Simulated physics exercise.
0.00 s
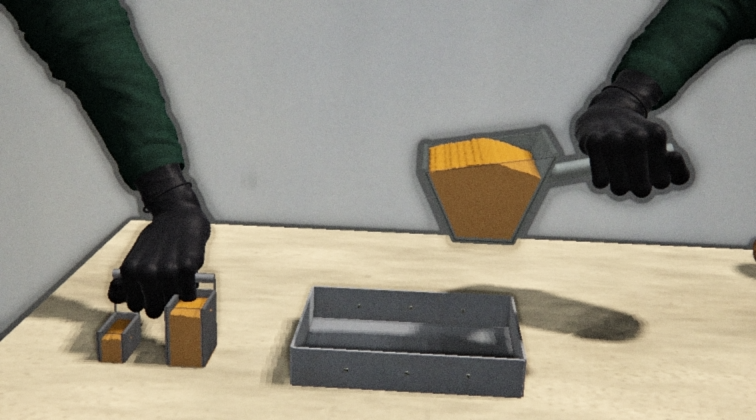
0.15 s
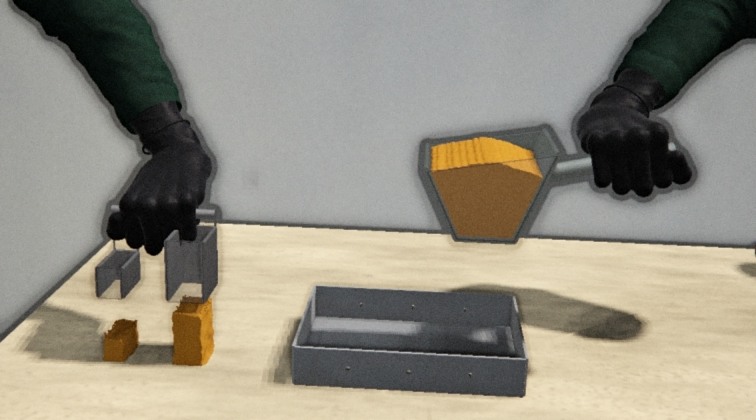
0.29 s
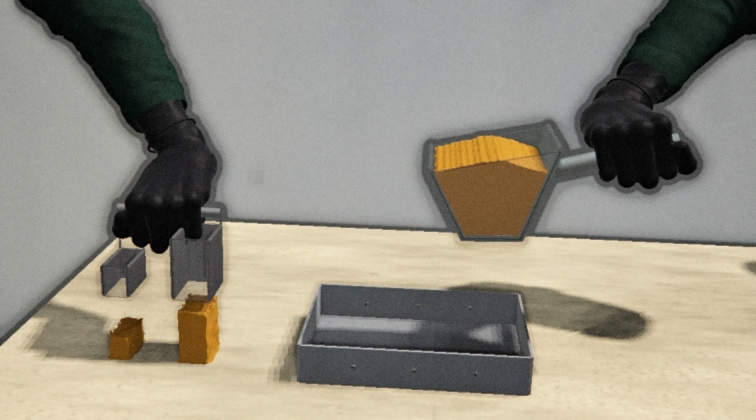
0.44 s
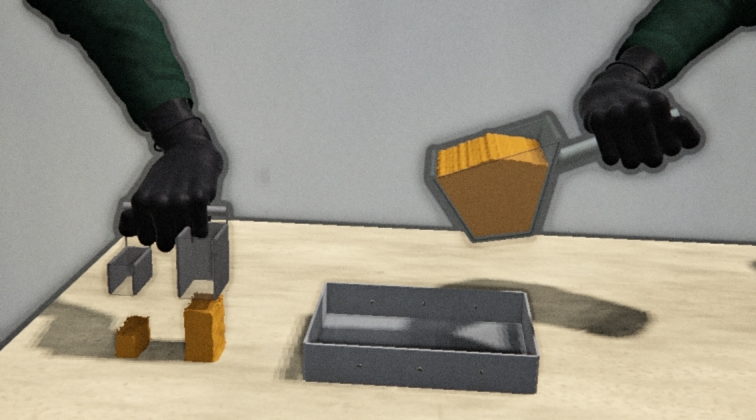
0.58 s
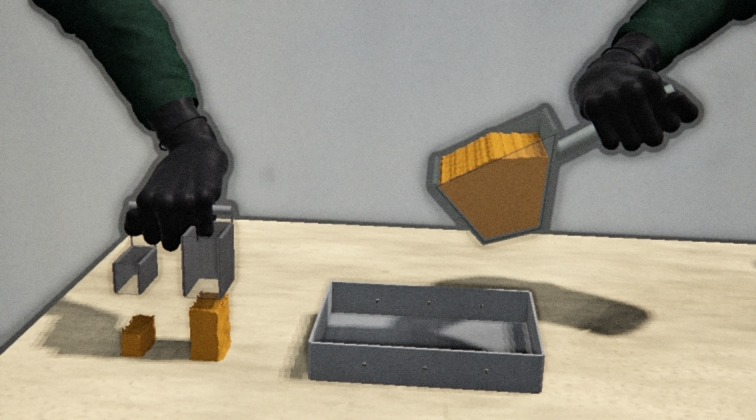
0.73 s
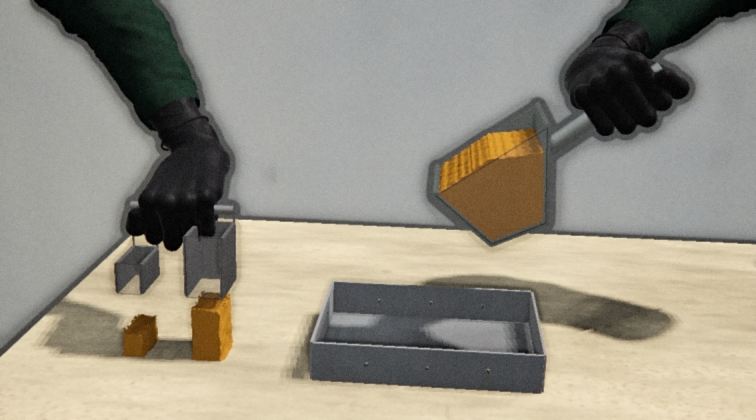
On a pale tabletop against a grey wall, a gloved hand at left lifts two small open casings off a short and a tall block of orange-brown powder, which stay standing. At right, another gloved hand then gradually tilts a scoop heaped with the powder above an empty grey tray.
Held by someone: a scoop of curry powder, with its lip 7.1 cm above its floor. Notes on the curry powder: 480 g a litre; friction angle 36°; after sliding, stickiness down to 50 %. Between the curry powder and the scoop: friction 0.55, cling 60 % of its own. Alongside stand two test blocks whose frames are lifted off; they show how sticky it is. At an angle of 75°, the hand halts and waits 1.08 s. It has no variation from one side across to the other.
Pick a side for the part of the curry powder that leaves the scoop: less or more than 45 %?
Less, by my estimate.
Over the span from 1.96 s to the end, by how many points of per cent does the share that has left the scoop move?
The change comes out at around 35 %.
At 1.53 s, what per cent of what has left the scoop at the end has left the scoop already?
Reading: Approx. 0 per cent.
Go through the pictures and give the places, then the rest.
In the first frame, lip at (428, 170), tilt 0 degrees; crest of the curry powder at (491, 162); block heights 3.0 cm, 6.4 cm (left to right).
In the second frame, lip at (430, 170), tilt 0 degrees; crest of the curry powder at (493, 161); block heights 3.0 cm, 6.3 cm (left to right).
In the third frame, lip at (433, 170), tilt 2 degrees; crest of the curry powder at (496, 160); block heights 3.0 cm, 6.3 cm (left to right).
In the fourth frame, lip at (435, 177), tilt 10 degrees; crest of the curry powder at (498, 158); block heights 3.0 cm, 6.3 cm (left to right).
In the fifth frame, lip at (437, 184), tilt 18 degrees; crest of the curry powder at (543, 158); block heights 3.0 cm, 6.3 cm (left to right).
In the sixth frame, lip at (437, 193), tilt 25 degrees; crest of the curry powder at (533, 153); block heights 3.0 cm, 6.3 cm (left to right).
After 1.10 s, the scoop is at 45 degrees and 0 % has left it.
After 1.53 s, the scoop is at 68 degrees and 0 % has left it.
After 1.96 s, the scoop is at 75 degrees and 6 % has left it.
After 2.40 s, the scoop is at 75 degrees and 38 % has left it.
After 2.51 s, the scoop is at 75 degrees and 38 % has left it.
